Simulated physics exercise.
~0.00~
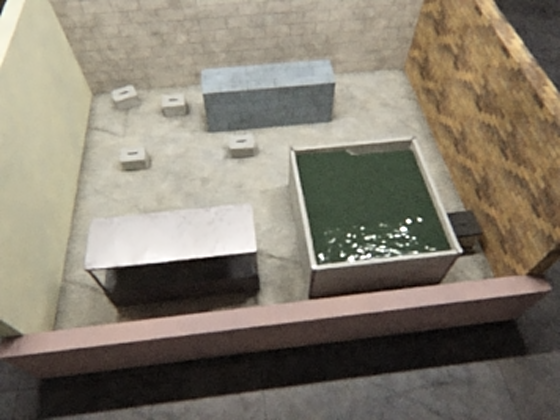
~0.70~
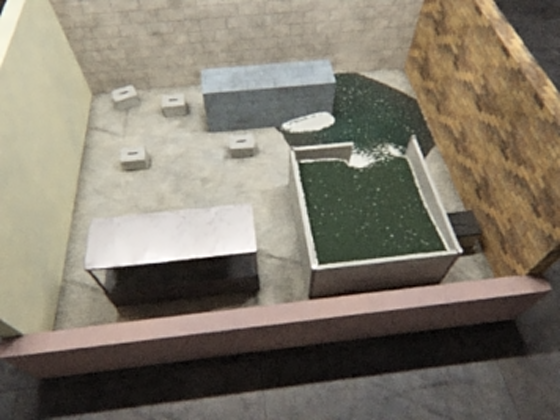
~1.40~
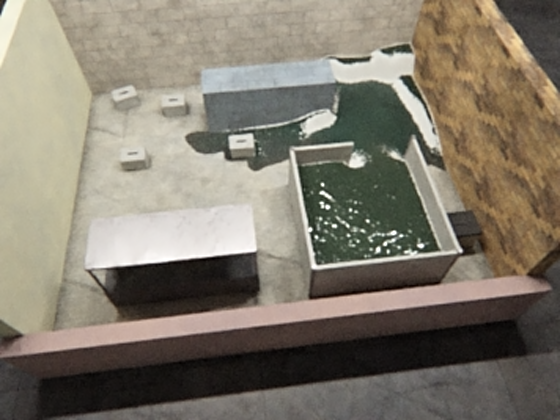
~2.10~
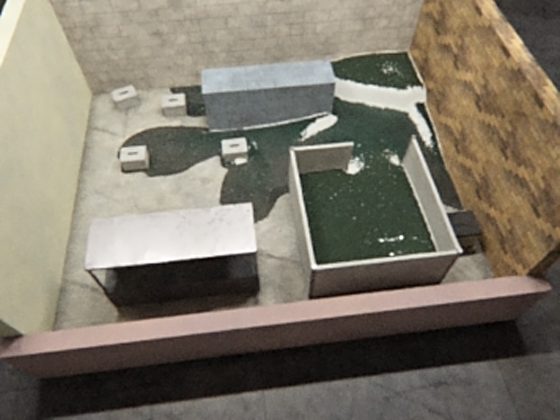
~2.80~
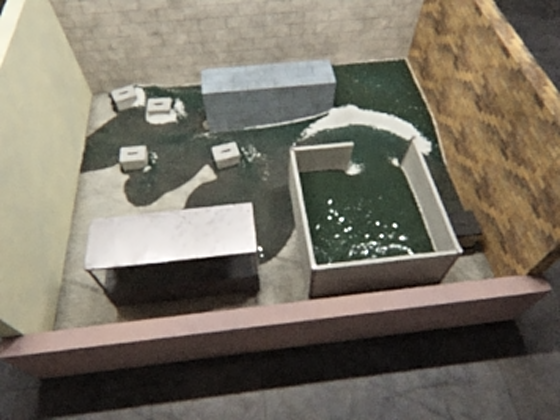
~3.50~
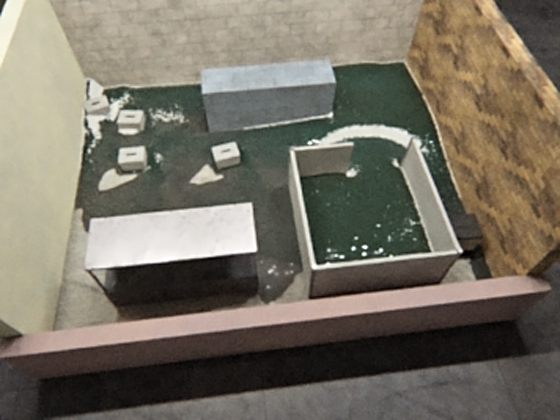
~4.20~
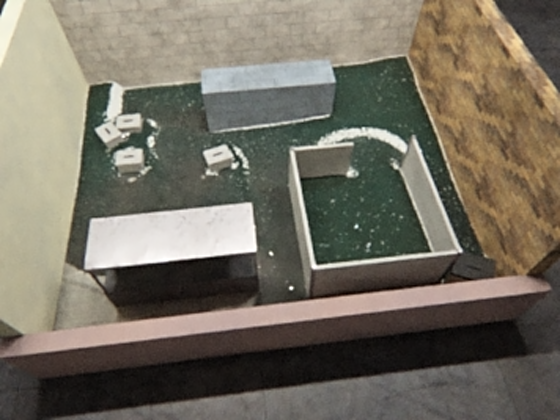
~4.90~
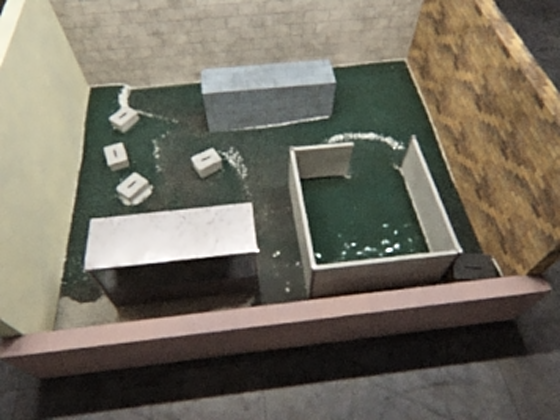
In the video, dark green water bursts through the back wall of an open tank and spreads leftward around a blue-gray block across the walled floor, shifting four small pale boxes, which end scattered at left in new positions as water covers most of the floor.
